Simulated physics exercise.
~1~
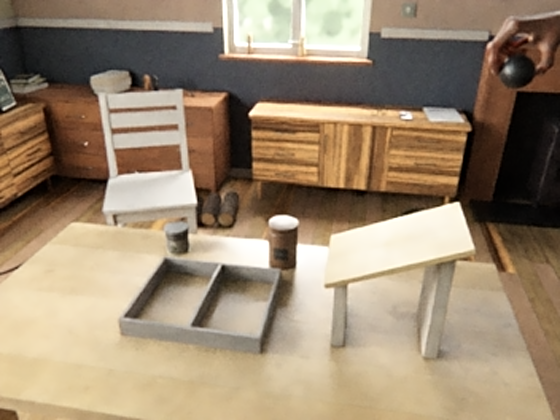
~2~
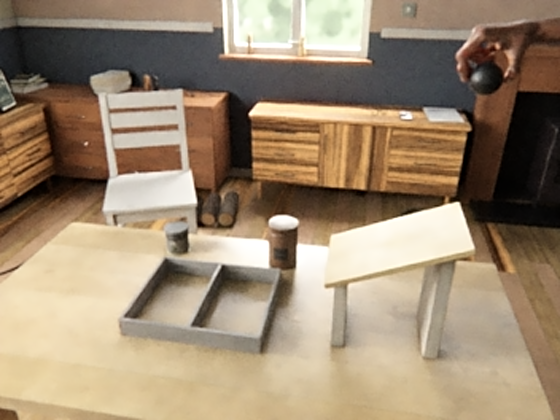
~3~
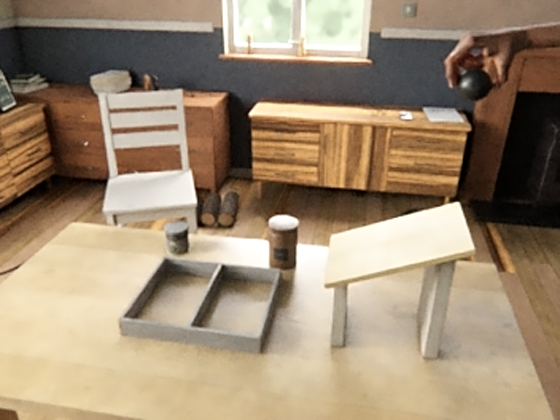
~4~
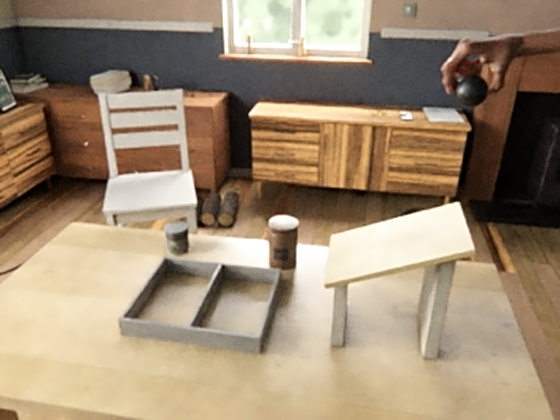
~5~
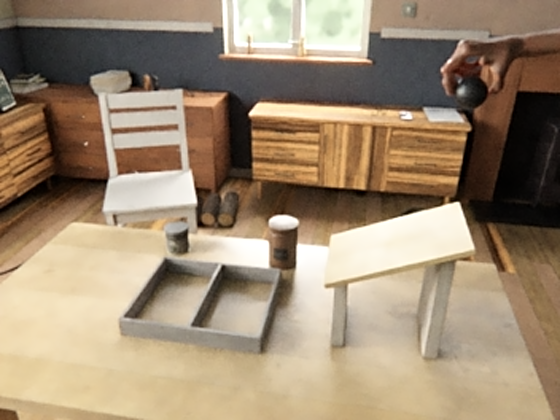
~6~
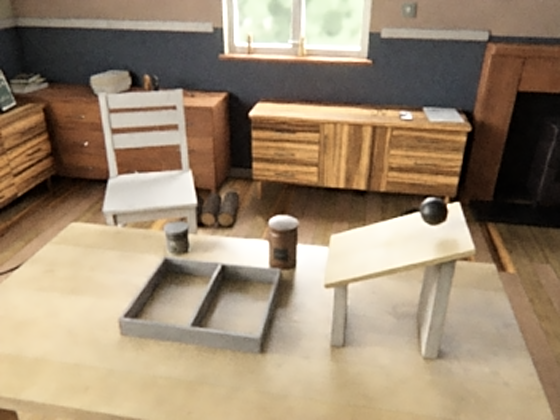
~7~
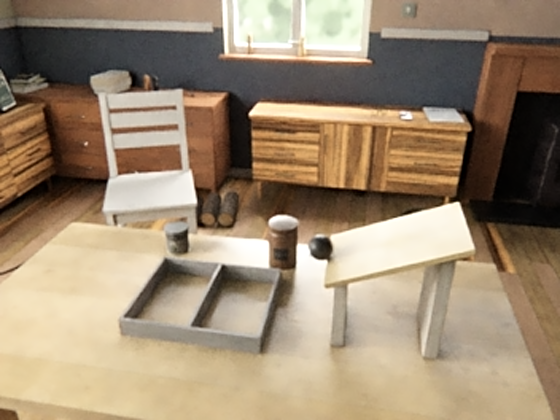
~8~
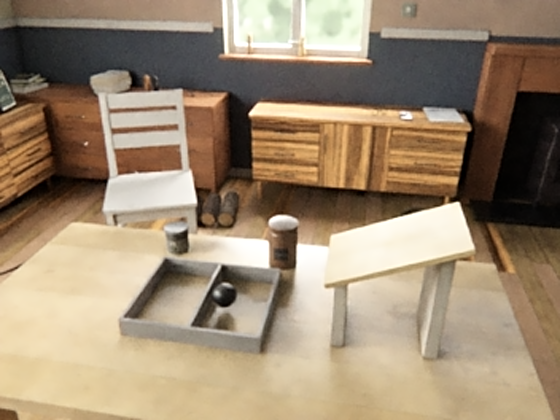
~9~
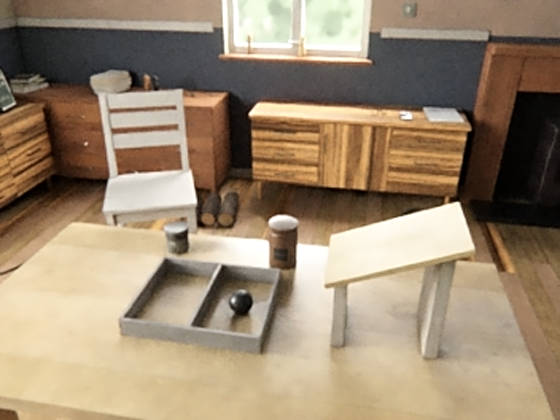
A black ball held by a hand moved left above a sloping board and was let go, then rolled down the slope, dropped off its lower end into the gray two-part tray, and ended in the section nearer the board, while two small containers stayed put.
